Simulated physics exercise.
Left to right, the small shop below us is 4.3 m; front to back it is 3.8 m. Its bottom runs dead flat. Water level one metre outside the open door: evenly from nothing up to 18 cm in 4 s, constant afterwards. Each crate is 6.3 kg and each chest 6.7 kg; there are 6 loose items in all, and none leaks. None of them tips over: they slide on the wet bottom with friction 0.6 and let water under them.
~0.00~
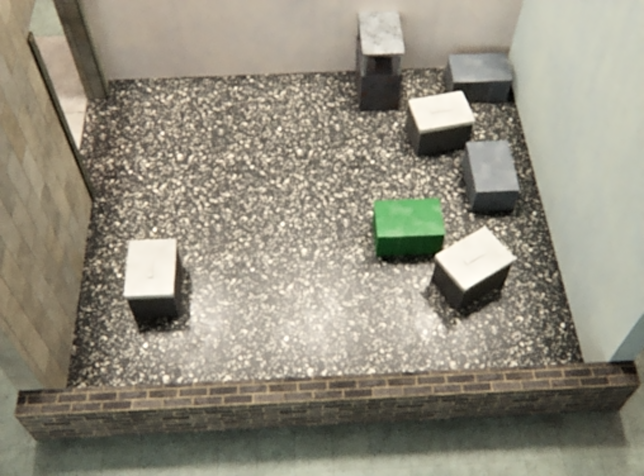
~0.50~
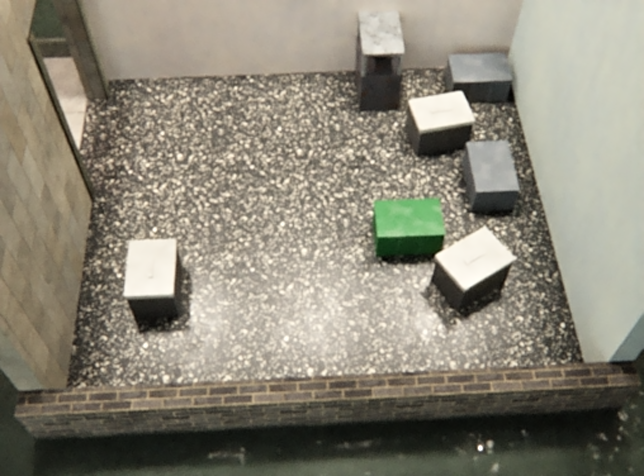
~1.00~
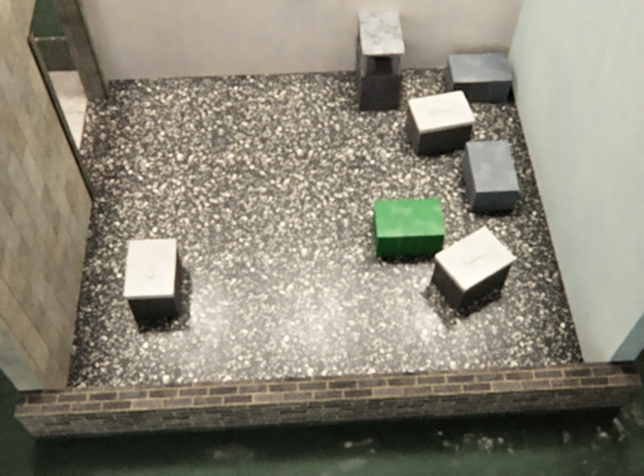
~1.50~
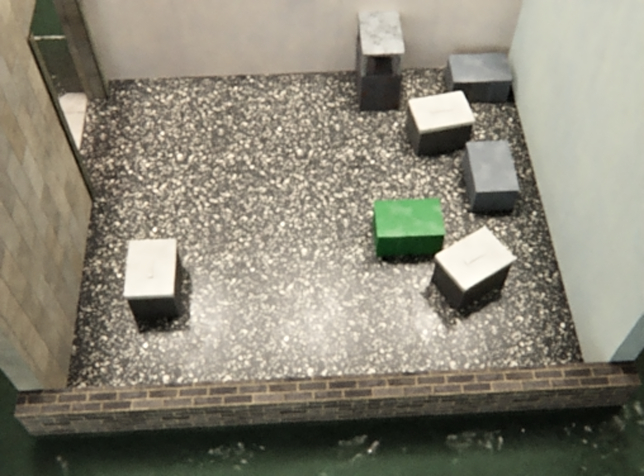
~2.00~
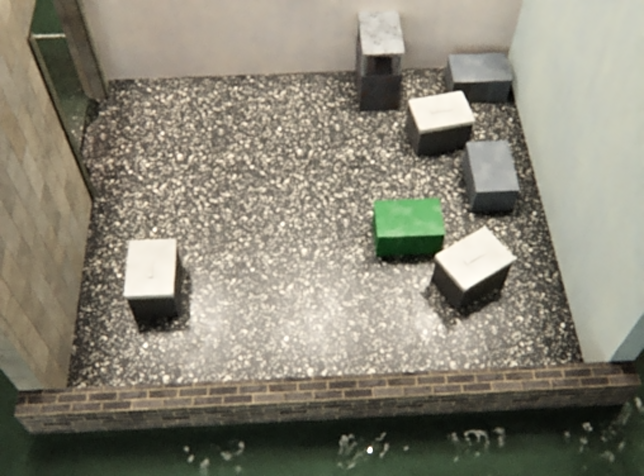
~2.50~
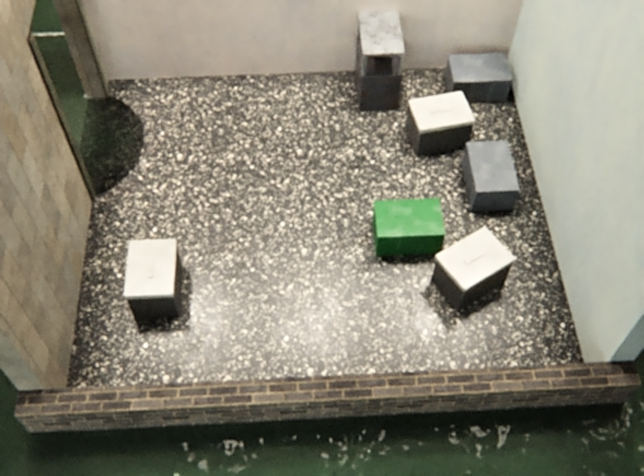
Dark green water rises outside a small room, then spreads just inside the left doorway.
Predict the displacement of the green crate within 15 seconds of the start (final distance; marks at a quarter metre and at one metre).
By the end the green crate has gone a long way.
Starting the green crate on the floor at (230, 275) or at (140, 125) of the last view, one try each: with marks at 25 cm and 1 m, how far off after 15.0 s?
In that order: It shifts a modest distance; it goes a long way.
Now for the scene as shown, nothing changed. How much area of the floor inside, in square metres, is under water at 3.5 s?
Some 2.0 m2.
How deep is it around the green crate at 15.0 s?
Depth approx. 8 cm.
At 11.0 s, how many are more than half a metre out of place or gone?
5.
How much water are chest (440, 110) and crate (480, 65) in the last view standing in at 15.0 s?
About 11 and 12 cm.
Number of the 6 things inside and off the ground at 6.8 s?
1.
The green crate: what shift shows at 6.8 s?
Around 20 cm from the start by that time.
After 3.5 s the green crate is near (409, 217), 0.0 m from its start, aground; 0 afloat.
After 6.8 s the green crate is near (429, 230), 0.2 m from its start, afloat; 1 afloat.
After 11.0 s the green crate is near (376, 327), 1.2 m from its start, afloat; 5 afloat.
After 15.0 s the green crate is near (118, 237), 2.6 m from its start, afloat; 6 afloat.
